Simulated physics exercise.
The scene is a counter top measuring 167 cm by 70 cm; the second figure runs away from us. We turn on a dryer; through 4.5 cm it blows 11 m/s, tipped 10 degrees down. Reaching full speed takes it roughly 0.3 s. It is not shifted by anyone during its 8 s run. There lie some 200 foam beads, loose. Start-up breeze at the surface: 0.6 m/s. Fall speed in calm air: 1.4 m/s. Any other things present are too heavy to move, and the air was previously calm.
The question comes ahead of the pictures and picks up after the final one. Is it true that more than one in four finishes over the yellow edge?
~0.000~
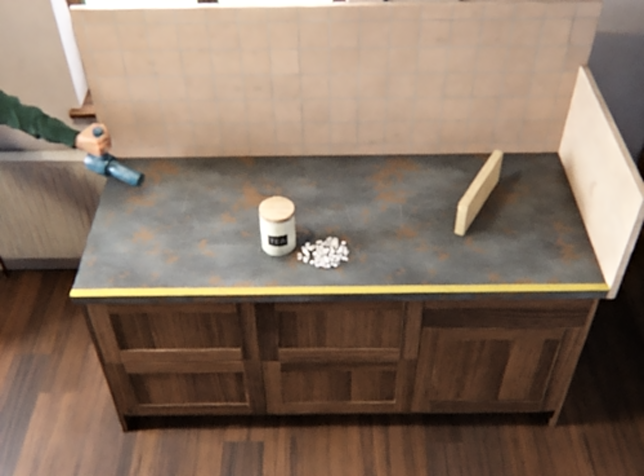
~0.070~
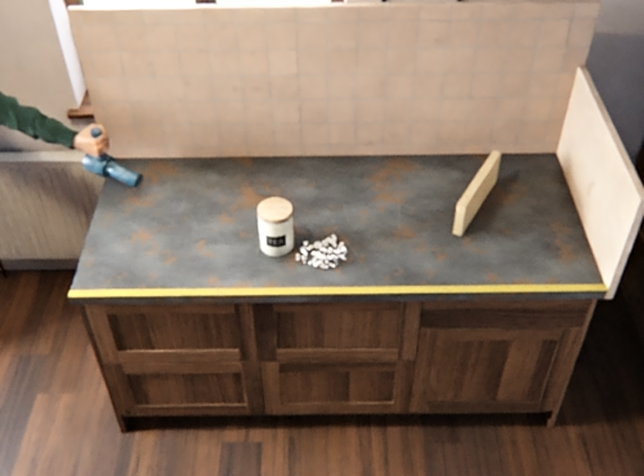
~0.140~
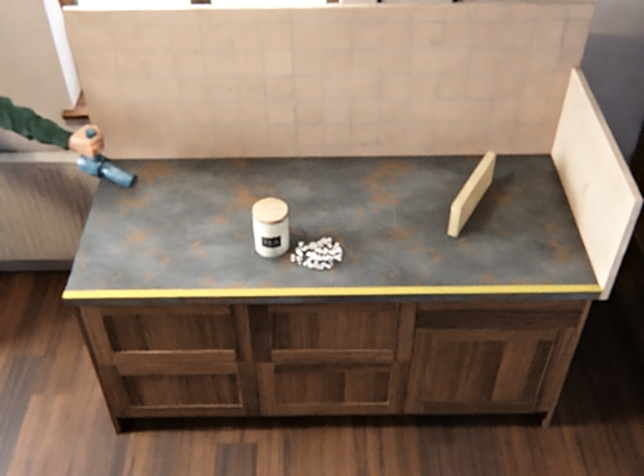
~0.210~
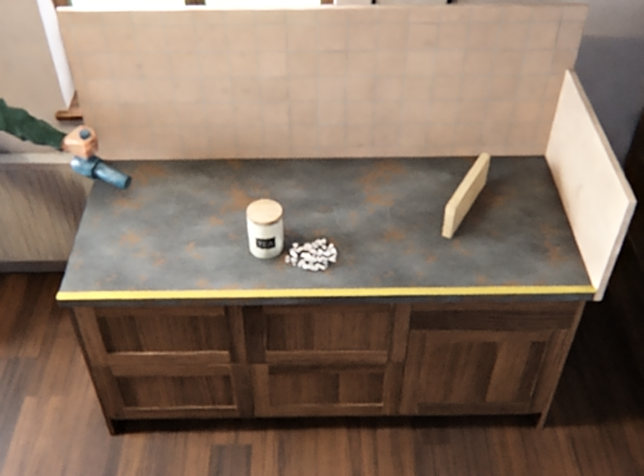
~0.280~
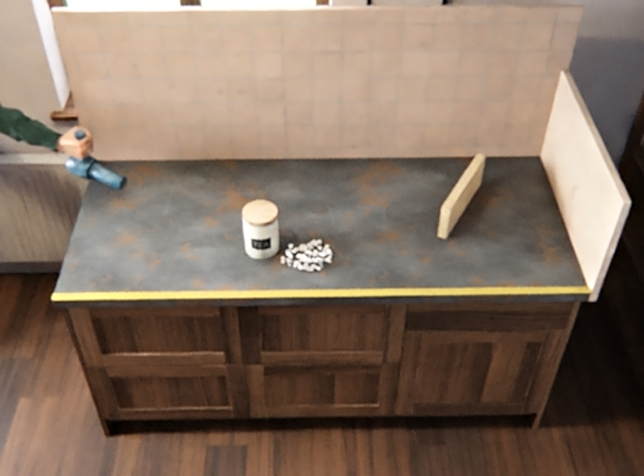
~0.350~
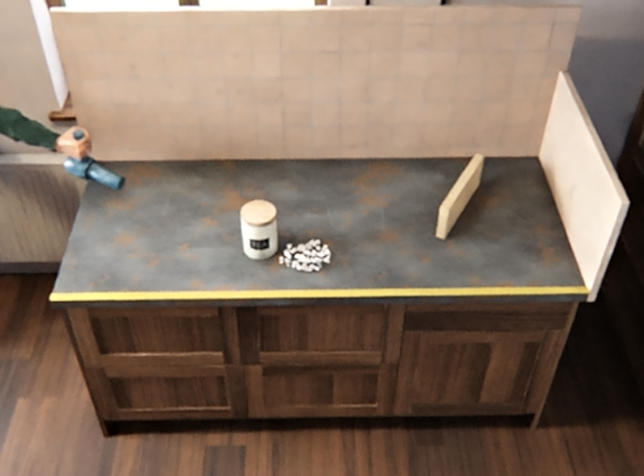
Looks like that edge will lose over a quarter of the load.
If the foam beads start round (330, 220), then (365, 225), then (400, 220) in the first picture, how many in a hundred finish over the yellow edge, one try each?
Going through the three spots in order, you'd get 30 percent, 50 percent and 10 percent.
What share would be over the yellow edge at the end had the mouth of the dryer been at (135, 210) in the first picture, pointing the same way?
Then around 60 percent.
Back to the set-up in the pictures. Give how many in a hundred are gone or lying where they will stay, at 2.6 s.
It comes to some 25 per cent.
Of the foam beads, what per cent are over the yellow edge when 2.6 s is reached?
I'd put it close to 30 per cent.
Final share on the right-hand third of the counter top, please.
Around 40 per cent.
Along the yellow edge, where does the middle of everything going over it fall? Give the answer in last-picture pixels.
At roughly pixel (535, 294).
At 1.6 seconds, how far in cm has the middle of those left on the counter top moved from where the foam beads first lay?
I'd say close to 0 cm.
After 1.6 s, 8 % are over the yellow edge; the middle of those still in play is near (315, 255); 3 % have settled or left.
After 2.6 s, 34 % are over the yellow edge; the middle of those still in play is near (513, 259); 24 % have settled or left.
After 4.4 s, 60 % are over the yellow edge; the middle of those still in play is near (532, 182); 58 % have settled or left.
After 8.0 s, at the end, 62 % are over the yellow edge; the middle of those still in play is near (541, 176).
